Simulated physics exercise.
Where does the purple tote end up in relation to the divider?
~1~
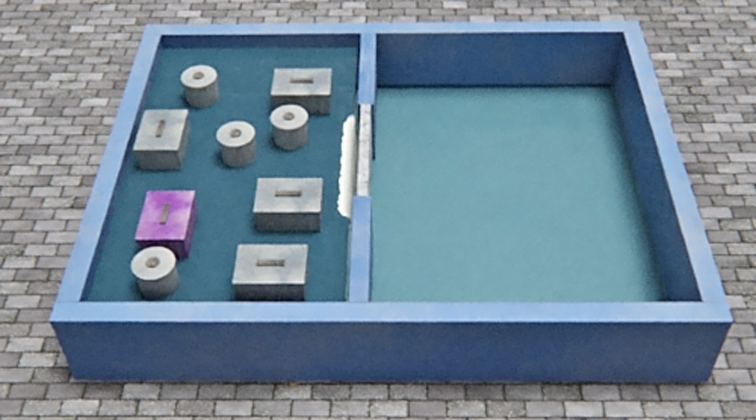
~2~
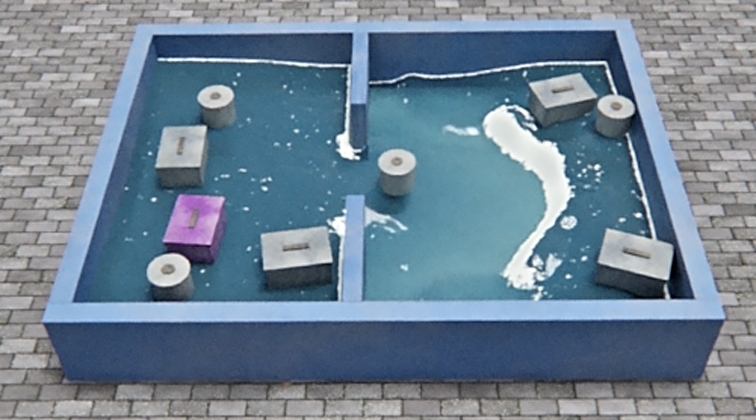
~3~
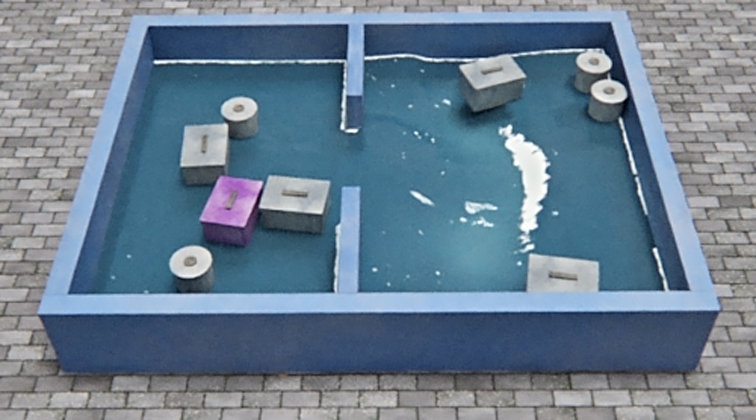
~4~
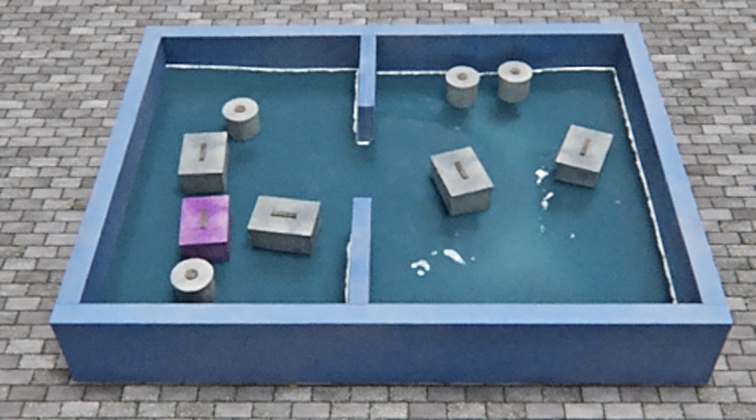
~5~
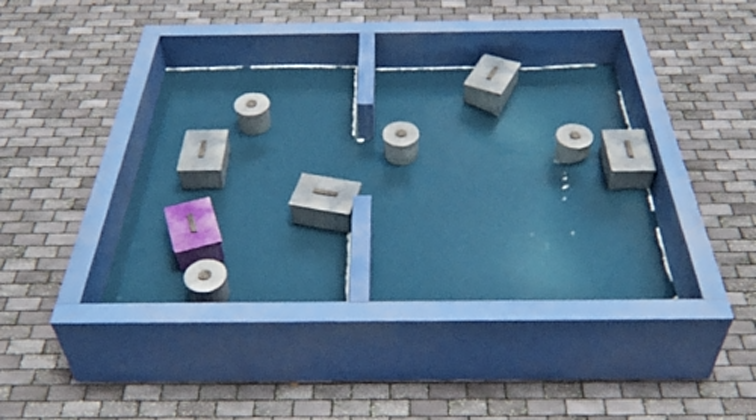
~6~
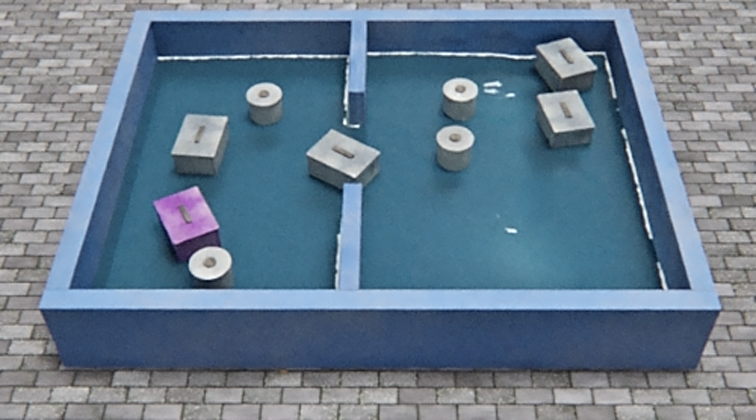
It falls short of the divider, still floating in the left part of the tank close to a grey tub.
